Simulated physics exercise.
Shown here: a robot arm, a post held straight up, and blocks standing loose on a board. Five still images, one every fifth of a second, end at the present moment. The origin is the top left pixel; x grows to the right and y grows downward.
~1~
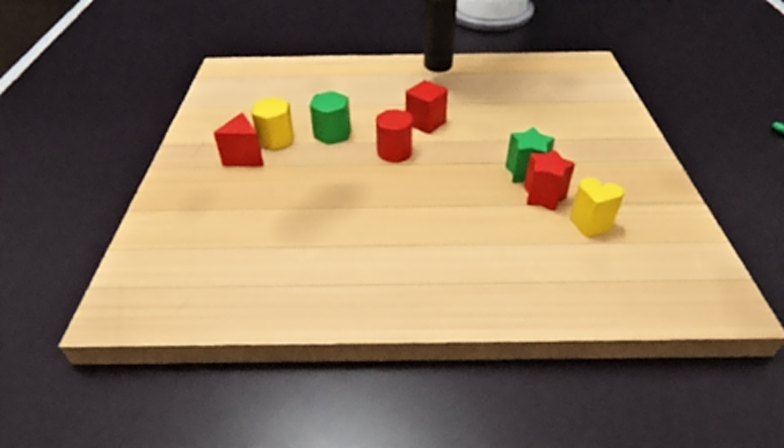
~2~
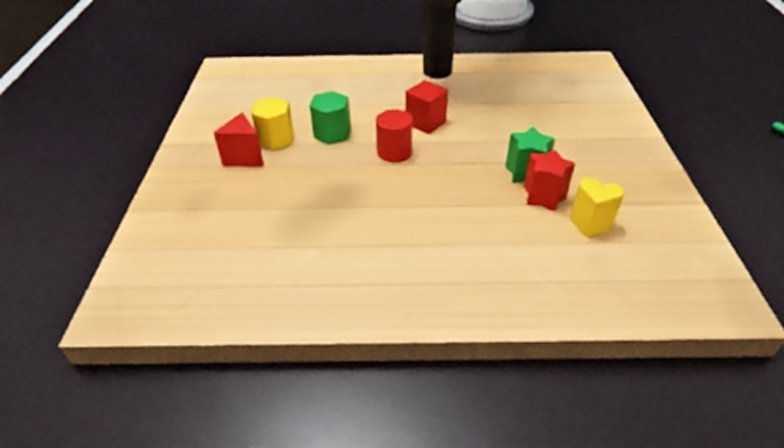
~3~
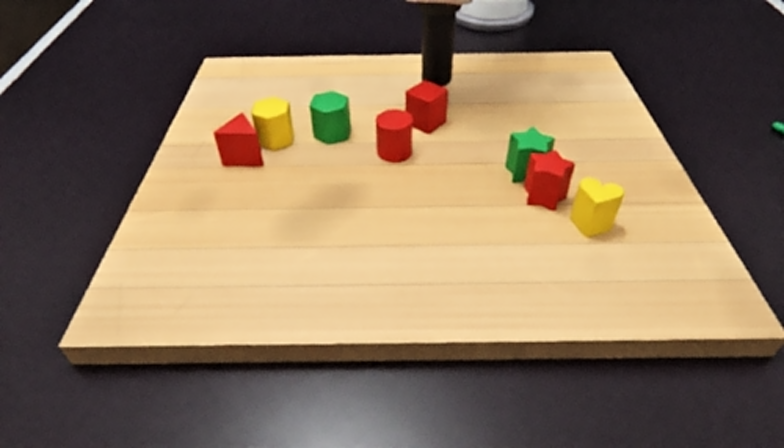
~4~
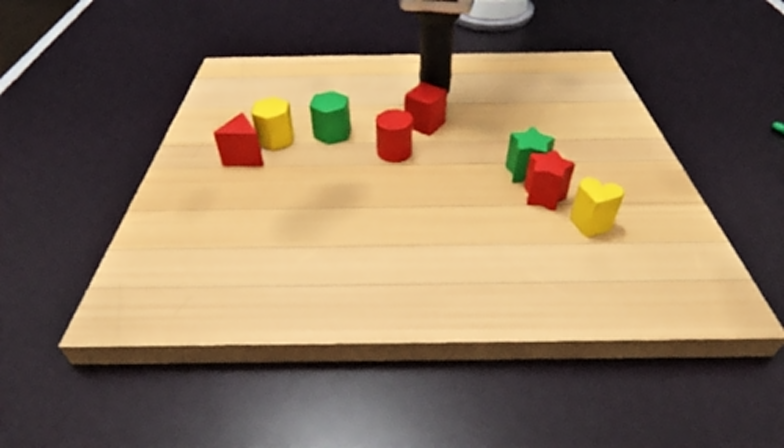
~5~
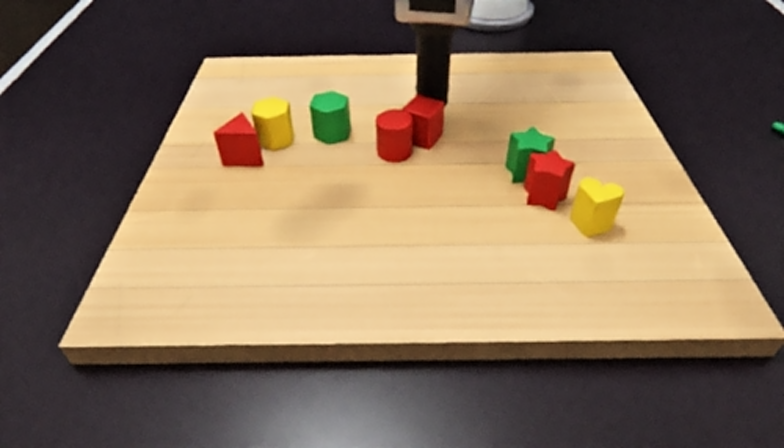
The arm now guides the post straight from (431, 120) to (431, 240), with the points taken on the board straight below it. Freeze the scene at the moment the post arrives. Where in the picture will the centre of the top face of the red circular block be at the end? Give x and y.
The middle of its upper face will lie at (361, 143).
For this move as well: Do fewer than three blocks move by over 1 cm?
Going by the path, yes.
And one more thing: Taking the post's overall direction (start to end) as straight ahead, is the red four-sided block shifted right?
The answer is yes.
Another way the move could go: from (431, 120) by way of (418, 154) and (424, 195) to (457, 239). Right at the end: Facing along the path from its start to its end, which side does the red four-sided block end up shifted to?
It is displaced to the right.
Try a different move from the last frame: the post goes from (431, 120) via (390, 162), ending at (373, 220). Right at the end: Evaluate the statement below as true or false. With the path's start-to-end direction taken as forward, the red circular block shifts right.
True
What follows on the original path. One third of the way, post at (432, 137); red circular block at (368, 140); red four-sided block at (409, 139), turned 35° clockwise.
Two thirds of the way, post at (433, 175); red circular block at (361, 143); red four-sided block at (390, 162), turned 115° clockwise.
At the end, post at (432, 222); red circular block at (361, 143); red four-sided block at (390, 164), turned 135° clockwise; green star-shaped block unmoved.
